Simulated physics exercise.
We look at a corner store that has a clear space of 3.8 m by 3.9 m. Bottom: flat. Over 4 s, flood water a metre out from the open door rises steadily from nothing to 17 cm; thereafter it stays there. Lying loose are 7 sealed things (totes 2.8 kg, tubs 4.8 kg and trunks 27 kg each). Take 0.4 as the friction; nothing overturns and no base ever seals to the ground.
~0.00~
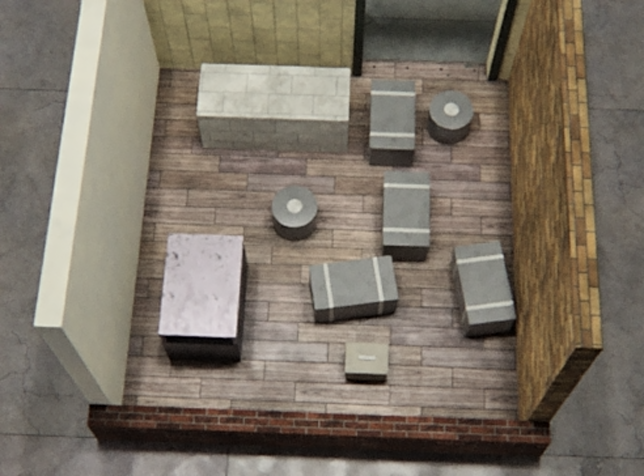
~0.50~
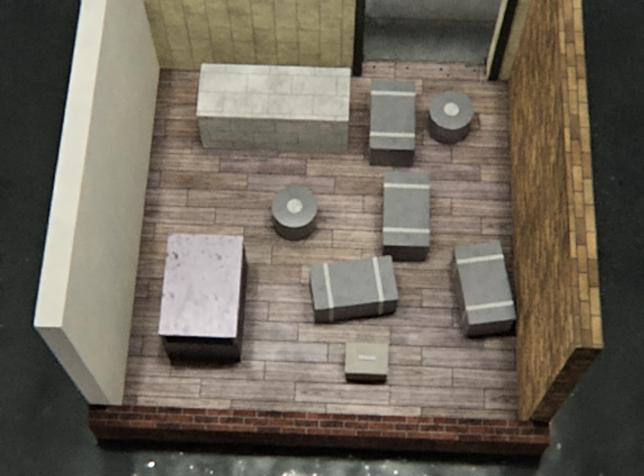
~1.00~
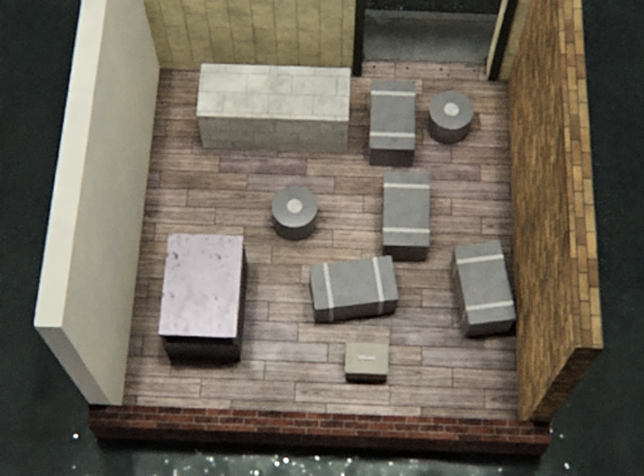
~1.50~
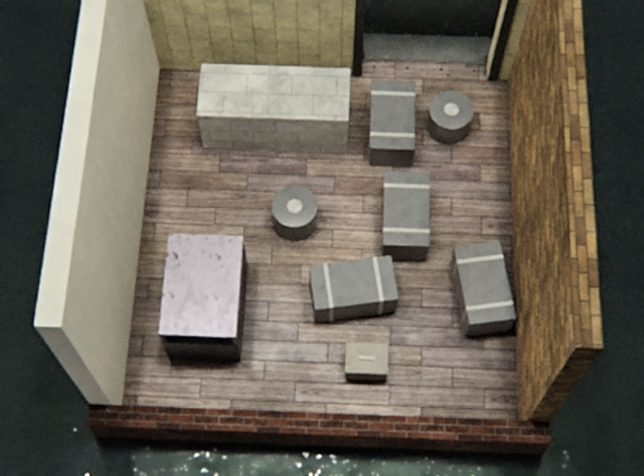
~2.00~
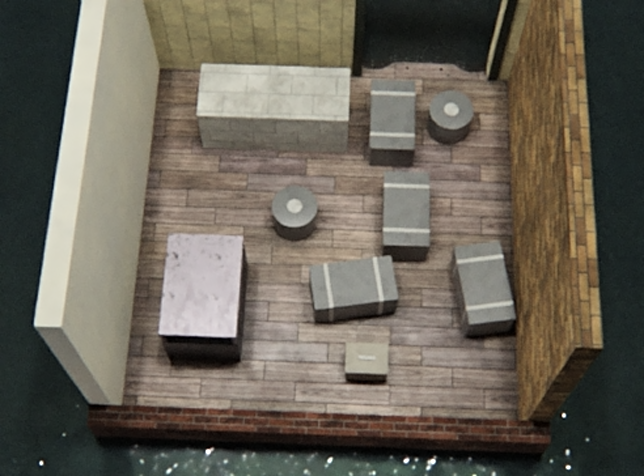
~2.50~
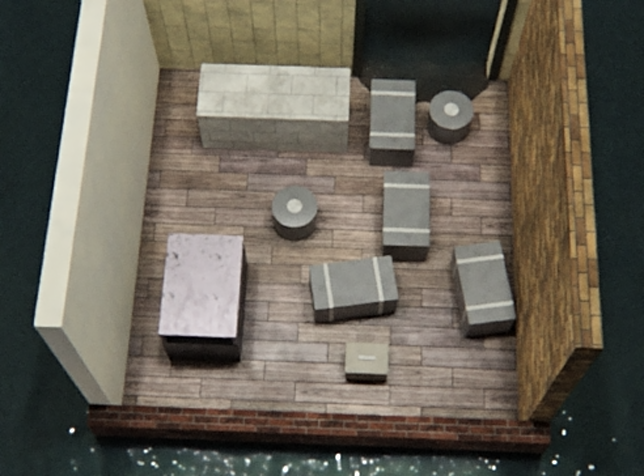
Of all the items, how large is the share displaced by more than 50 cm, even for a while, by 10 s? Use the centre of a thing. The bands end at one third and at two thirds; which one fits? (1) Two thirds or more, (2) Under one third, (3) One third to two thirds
Option 1: Two thirds or more.
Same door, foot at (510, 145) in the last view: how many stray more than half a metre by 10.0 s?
Count: 2.
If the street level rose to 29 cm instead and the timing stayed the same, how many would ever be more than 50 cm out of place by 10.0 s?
Then the count would be 7.
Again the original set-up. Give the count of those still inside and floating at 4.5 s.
I'd say 1 of them.
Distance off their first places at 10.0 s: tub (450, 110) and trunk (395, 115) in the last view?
In that order: 300 cm, 120 cm.
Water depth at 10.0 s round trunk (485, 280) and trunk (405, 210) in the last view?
Some 9 cm at the first, some 7 cm at the second.
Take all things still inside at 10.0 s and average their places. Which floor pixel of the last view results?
I'd put it close to (292, 304) in the last view.
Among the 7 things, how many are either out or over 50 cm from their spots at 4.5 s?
By that time the total stands at 1.
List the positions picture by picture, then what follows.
In the first picture, a tote at (367, 358), on the bottom; a tub at (451, 110), on the bottom; 0.0 m2 under water; 0 of 7 have shifted.
In the second picture, a tote at (367, 358), on the bottom; a tub at (451, 110) rests on the ground; water covers 0.0 m2; 0 of 7 have shifted.
In the third picture, a tote at (367, 358), on the bottom; a tub at (451, 110) rests on the ground; water covers 0.0 m2; 0 of 7 have shifted.
In the fourth picture, a tote at (367, 358) rests on the ground; a tub at (451, 110), on the bottom; 0.0 m2 under water; 0 of 7 have shifted.
In the fifth picture, a tote at (367, 358) rests on the ground; a tub at (451, 110), on the bottom; water covers 0.0 m2; 0 of 7 have shifted.
In the sixth picture, a tote at (367, 358) rests on the ground; a tub at (451, 110), on the bottom; 0.3 m2 under water; 0 of 7 have shifted.
After 3.5 s 0 of 7 are over 50 cm from their spots; 0 afloat.
After 4.5 s 1 of 7 are over 50 cm from their spots; 1 afloat.
After 7.0 s 2 of 7 are over 50 cm from their spots; 2 afloat.
After 10.0 s 6 of 7 are over 50 cm from their spots, and 6 have been at some point; 6 afloat.
